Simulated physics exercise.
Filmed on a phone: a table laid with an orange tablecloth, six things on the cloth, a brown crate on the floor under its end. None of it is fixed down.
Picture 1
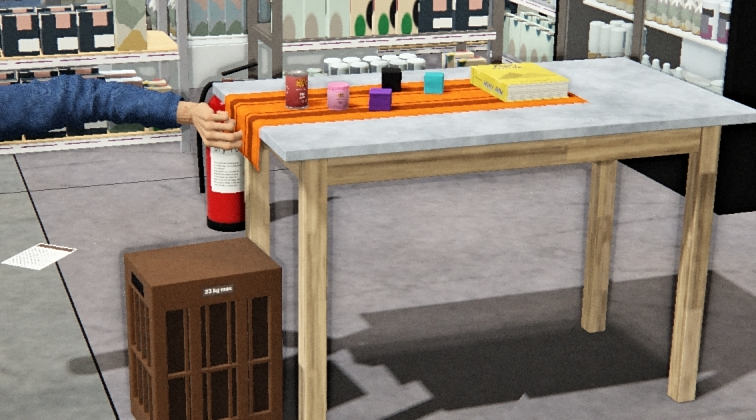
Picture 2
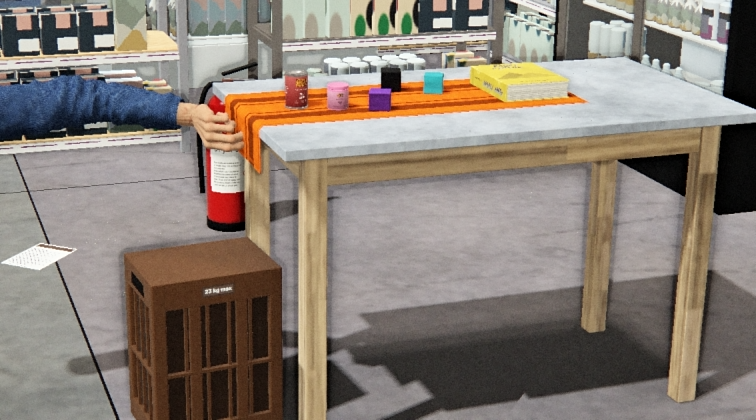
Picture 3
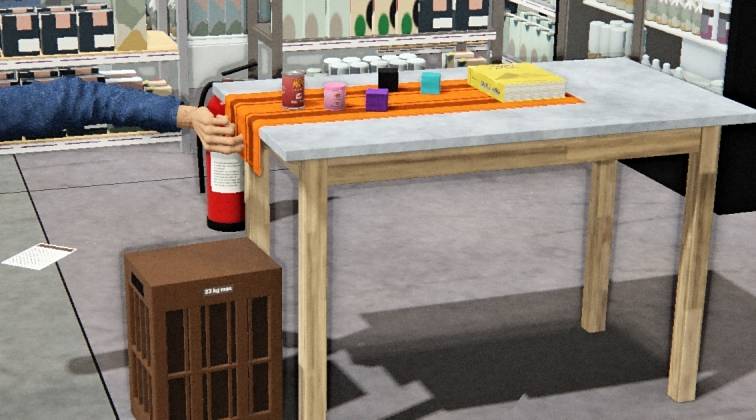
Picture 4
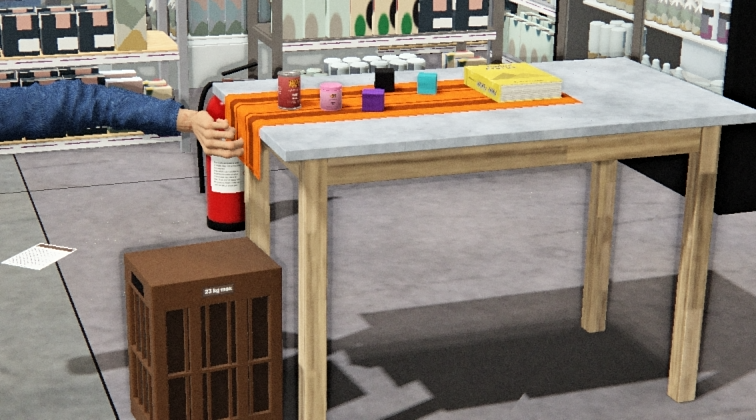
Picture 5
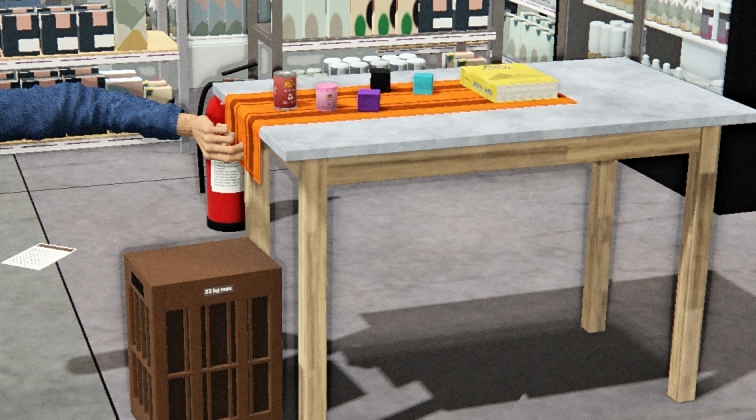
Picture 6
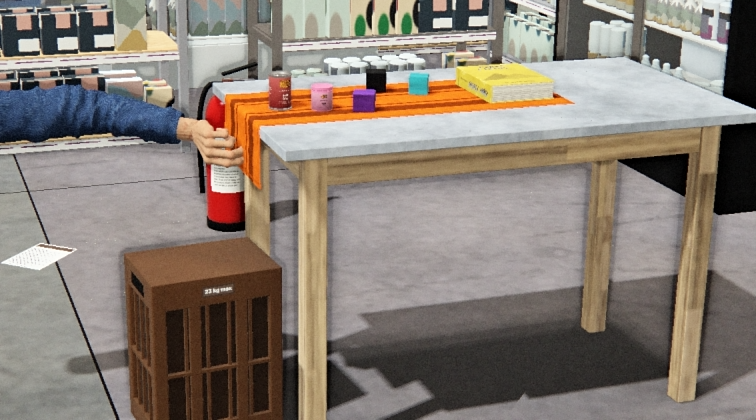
Orange tablecloth being drawn slowly leftward over a table's end by a hand, its small colourful objects shifting left with it.
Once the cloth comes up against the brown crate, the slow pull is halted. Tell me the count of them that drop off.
The count is two.
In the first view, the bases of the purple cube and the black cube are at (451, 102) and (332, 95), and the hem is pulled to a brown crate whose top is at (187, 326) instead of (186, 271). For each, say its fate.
Purple cube: Still up. Black cube: Off.
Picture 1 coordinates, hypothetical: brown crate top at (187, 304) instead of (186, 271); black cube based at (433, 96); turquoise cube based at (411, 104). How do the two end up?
Black cube: Safe; turquoise cube: Safe.
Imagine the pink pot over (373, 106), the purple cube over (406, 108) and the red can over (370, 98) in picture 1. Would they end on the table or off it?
As for the pink pot, it stays where it is; the purple cube stays where it is; the red can stays where it is.
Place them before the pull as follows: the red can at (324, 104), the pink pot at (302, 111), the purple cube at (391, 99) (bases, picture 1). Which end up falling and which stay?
So the red can leaves the top, the pink pot leaves the top, and the purple cube stays aboard.
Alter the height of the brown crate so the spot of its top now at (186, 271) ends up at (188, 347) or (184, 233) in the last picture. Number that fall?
It would be 4 and 1.
A little later, hem near (241, 224); red can gone.
Next, hem on the crate; red can and pink pot gone.
When it is over, hem on the crate; red can and pink pot gone. Over the edge go two.
